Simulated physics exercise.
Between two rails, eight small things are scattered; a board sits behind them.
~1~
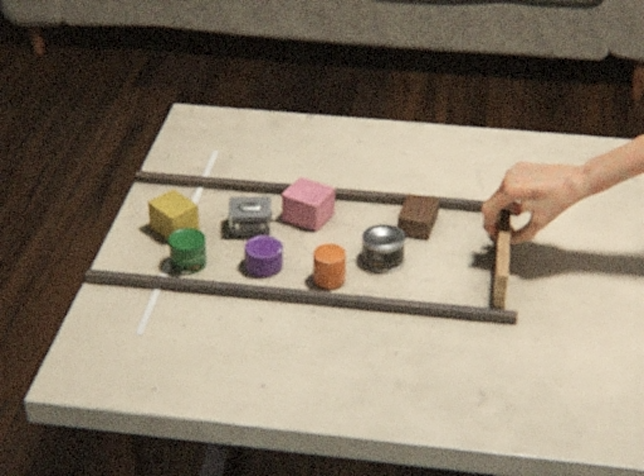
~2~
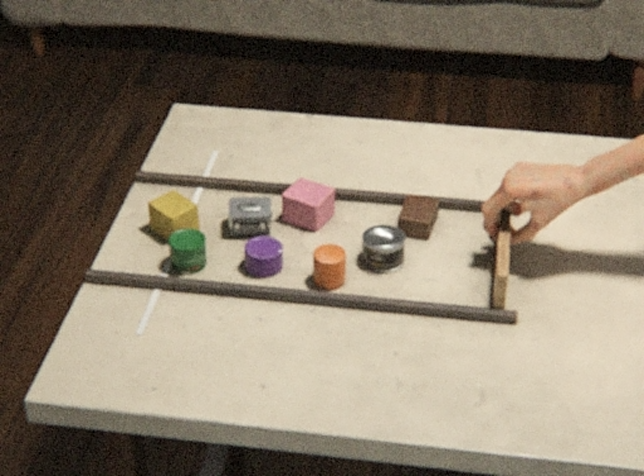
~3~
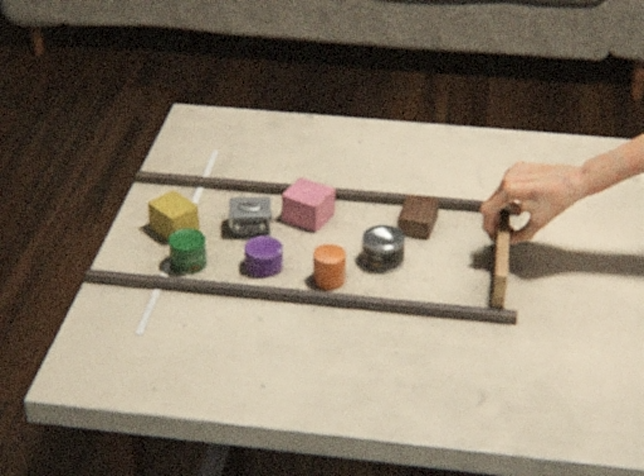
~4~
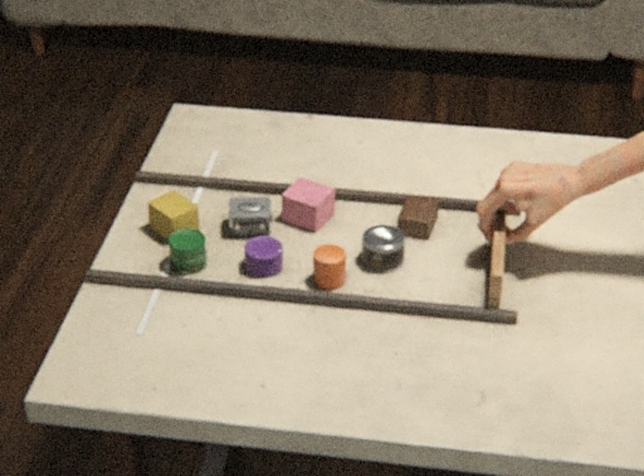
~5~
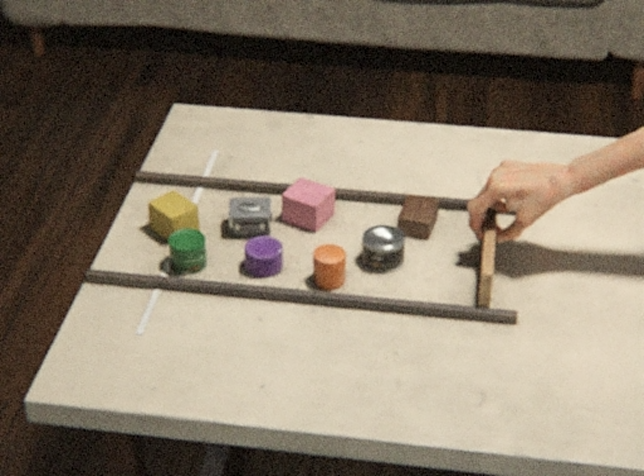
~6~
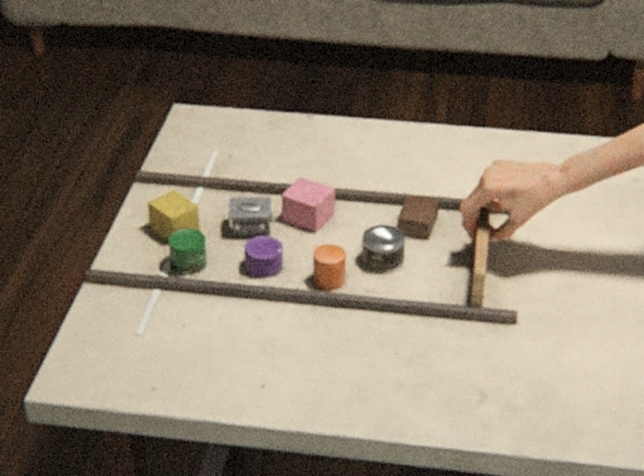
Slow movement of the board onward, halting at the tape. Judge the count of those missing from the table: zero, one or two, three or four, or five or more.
One to two come down.
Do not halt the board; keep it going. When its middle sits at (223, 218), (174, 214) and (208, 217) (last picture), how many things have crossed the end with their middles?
0, 2 and 0.
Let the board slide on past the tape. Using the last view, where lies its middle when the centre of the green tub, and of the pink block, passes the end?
For the green tub, about (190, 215); for the pink block, about (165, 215).
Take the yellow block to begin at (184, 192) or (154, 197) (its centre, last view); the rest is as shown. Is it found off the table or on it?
Place by place, it goes off; goes off.
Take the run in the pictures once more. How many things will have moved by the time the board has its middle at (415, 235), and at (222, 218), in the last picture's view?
First 1 and then 8.
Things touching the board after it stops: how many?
Count recorded: 3.
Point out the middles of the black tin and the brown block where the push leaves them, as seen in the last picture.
Roughly at (159, 226) and at (178, 196), in that order.
Early on, none off yet; yellow block at rest near (174, 217); green tub at rest near (188, 252); grey case at rest near (250, 218).
Finally, the number that fall off is one or two; lost, green tub and yellow block.
